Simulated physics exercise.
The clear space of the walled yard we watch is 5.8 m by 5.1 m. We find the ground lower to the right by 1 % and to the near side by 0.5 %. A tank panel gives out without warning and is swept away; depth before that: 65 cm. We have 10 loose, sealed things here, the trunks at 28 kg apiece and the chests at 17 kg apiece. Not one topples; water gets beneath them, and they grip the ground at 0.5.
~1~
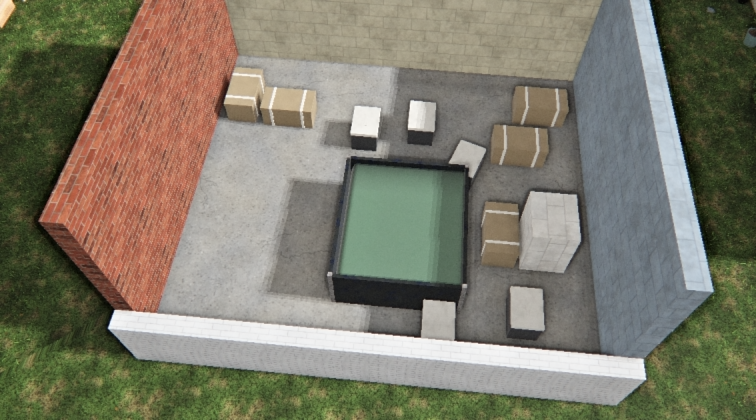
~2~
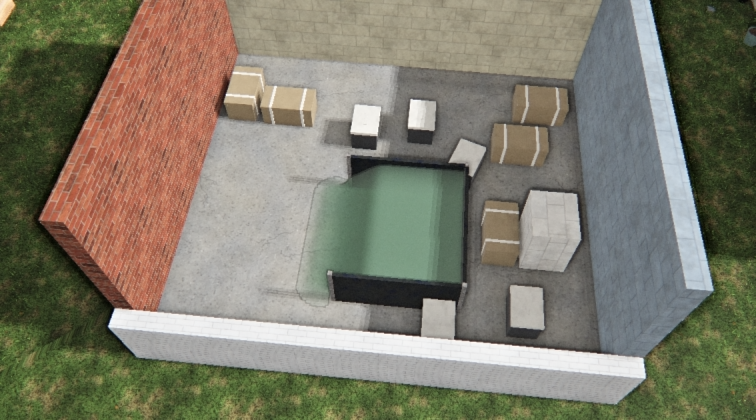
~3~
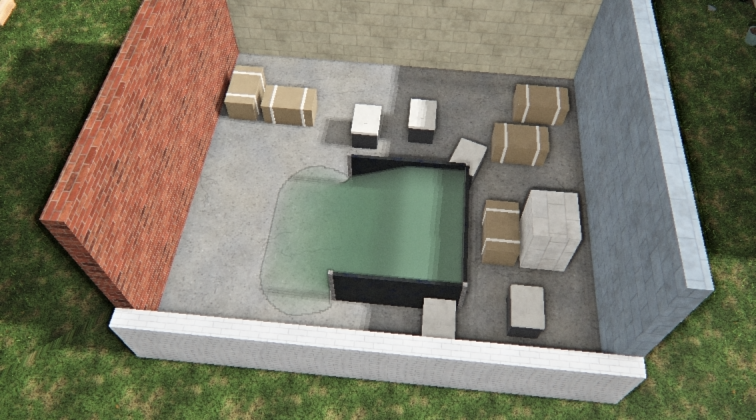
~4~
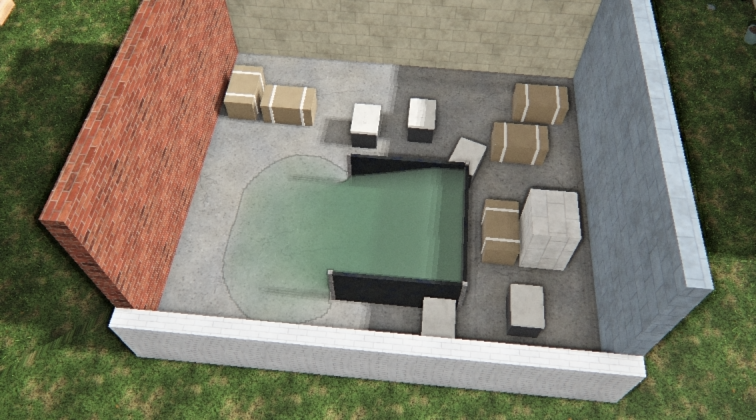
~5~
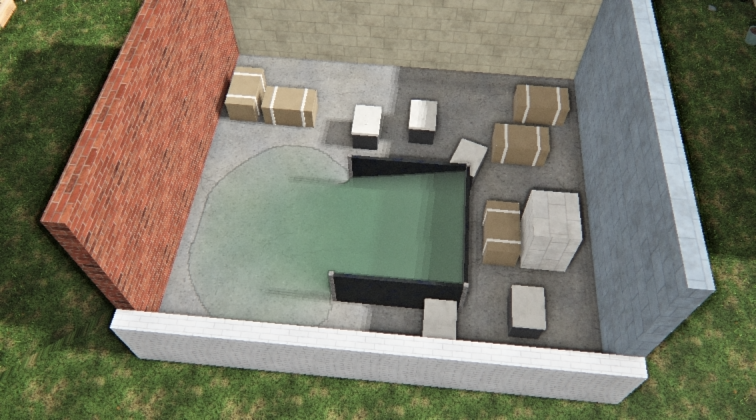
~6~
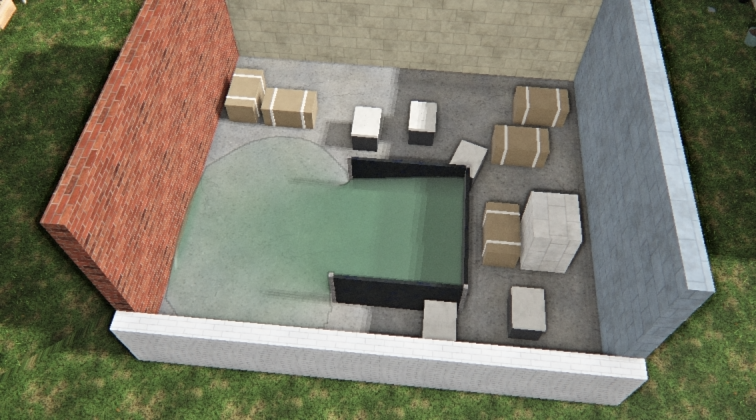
Greenish water poured out of the left side of a dark-walled tank and spread across the yard floor to the red brick wall, while the boxes around it stayed where they were.
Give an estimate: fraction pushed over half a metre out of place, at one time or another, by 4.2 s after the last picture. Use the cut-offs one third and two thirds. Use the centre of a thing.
One to two thirds.
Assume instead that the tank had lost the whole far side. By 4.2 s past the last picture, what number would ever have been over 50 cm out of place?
That gives 7 of them.
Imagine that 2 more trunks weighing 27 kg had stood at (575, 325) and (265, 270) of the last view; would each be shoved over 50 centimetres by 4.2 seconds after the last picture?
One by one I'd say not that far and farther than that.
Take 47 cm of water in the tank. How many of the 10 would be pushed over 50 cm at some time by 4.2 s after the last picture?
The answer would then be 3.
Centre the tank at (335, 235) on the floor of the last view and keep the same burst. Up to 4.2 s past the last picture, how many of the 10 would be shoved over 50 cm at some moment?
Then 4 of them would.
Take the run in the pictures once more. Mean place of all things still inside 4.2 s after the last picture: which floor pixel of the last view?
It works out to somewhere near (492, 175) on the floor.
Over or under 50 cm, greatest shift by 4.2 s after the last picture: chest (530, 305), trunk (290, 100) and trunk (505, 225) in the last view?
Beyond the mark, beyond the mark, within the mark.
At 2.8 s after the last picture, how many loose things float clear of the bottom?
At that instant the tally stands at 1.
Then, 0.4 s after the last picture 0 of 10 are over 50 cm from their spots; 0 afloat.
Then, 1.5 s after the last picture 1 of 10 are over 50 cm from their spots; 0 afloat.
Then, 2.8 s after the last picture 3 of 10 are over 50 cm from their spots; 1 afloat.
Then, 4.2 s after the last picture 5 of 10 are over 50 cm from their spots, and 5 have been at some point; 1 afloat.
